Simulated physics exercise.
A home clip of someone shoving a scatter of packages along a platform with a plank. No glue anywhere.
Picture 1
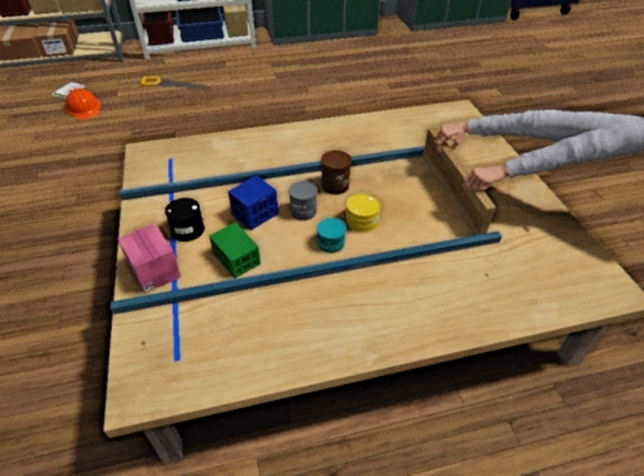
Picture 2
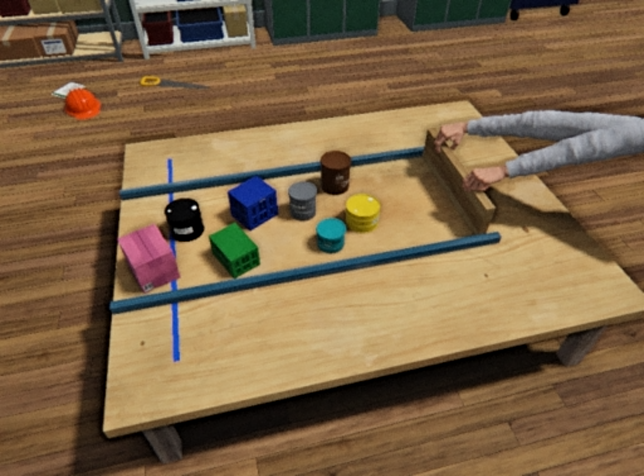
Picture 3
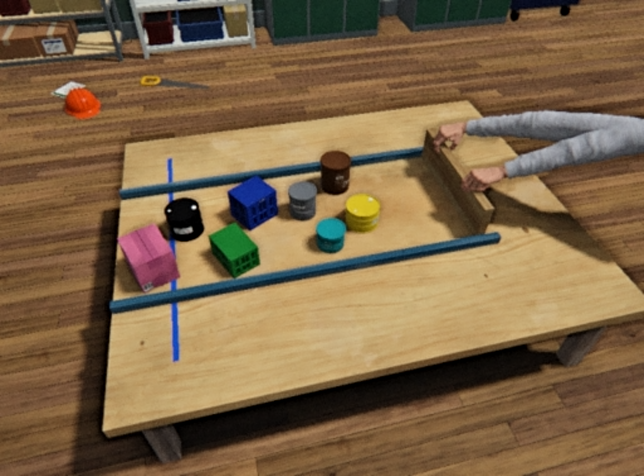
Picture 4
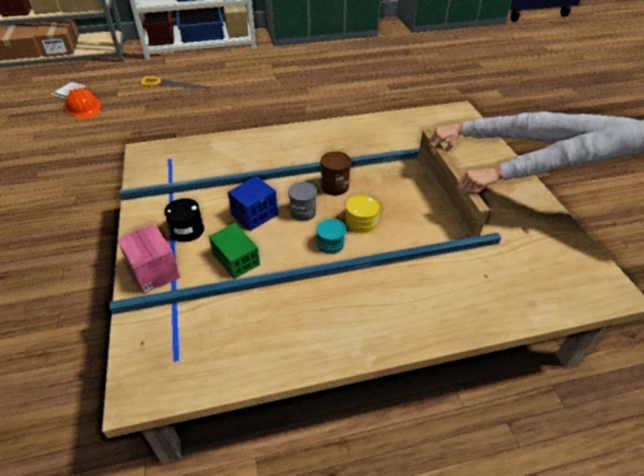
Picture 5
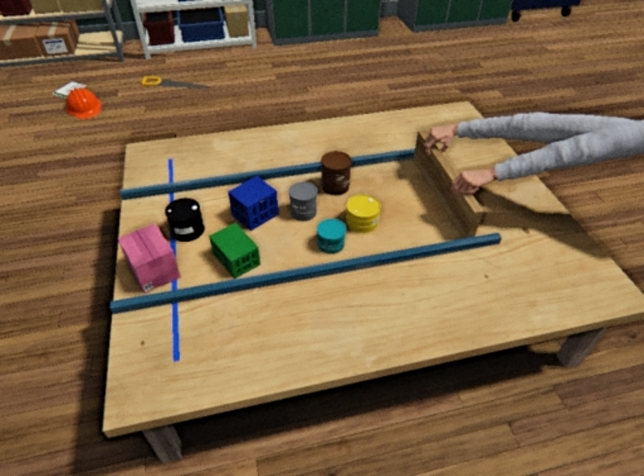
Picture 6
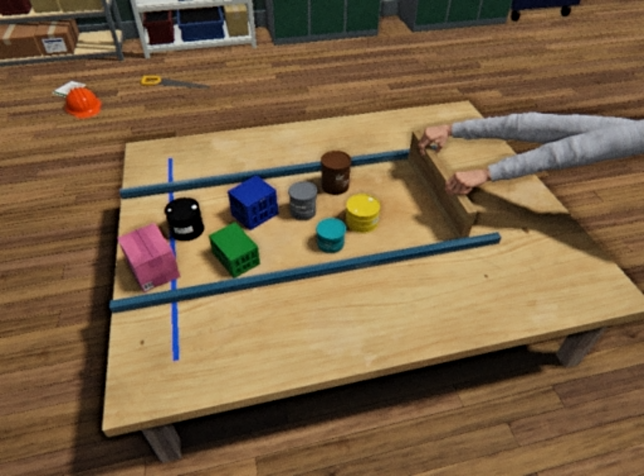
Two grey-sleeved arms reach in from the right, holding a wooden plank across a low wooden platform on a plank floor, seen from above at an angle. Between two blue rails sit a pink box and black canister near a blue line at left, then blue and green crates, and grey, brown, turquoise and yellow containers. The hands slide the plank slightly left, while the objects and camera stay still.
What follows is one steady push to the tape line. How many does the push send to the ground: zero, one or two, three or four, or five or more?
As it turns out, the number that fall off is one or two.
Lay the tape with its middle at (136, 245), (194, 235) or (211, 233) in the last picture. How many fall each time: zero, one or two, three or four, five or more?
In that order: 5 or more; 1 or 2; zero.
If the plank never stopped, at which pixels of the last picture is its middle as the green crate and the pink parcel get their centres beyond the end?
Its middle is around (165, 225) and around (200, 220).
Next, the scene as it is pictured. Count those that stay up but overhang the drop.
Overhanging: 2.
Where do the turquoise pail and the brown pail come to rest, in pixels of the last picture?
First (155, 276), then (151, 200).
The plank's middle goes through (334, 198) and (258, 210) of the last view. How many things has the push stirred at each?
3 and 7.
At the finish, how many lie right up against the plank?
In contact: 4.
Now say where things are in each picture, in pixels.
In the first picture, pink parcel (150, 258); black canister (185, 220); green crate (235, 250); plank (455, 179); tape (173, 239).
In the second picture, black canister (185, 220); blue crate (253, 203).
In the third picture, green crate (234, 250); yellow canister (362, 213).
In the fourth picture, pink parcel (149, 258); turquoise pail (331, 237).
In the fifth picture, black canister (185, 220); brown pail (336, 174).
In the sixth picture, pink parcel (149, 257); black canister (185, 219); green crate (235, 250); plank (438, 182); tape (172, 239).
Soon after, none off yet; pink parcel at rest near (149, 257); black canister at rest near (185, 219); green crate at rest near (235, 250).
Then, none off yet; pink parcel moved a little near (141, 259); black canister moved about its own width near (138, 228); green crate moved about its own width near (180, 261).
At rest, the number that fall off is one or two; fallen, black canister and pink parcel.
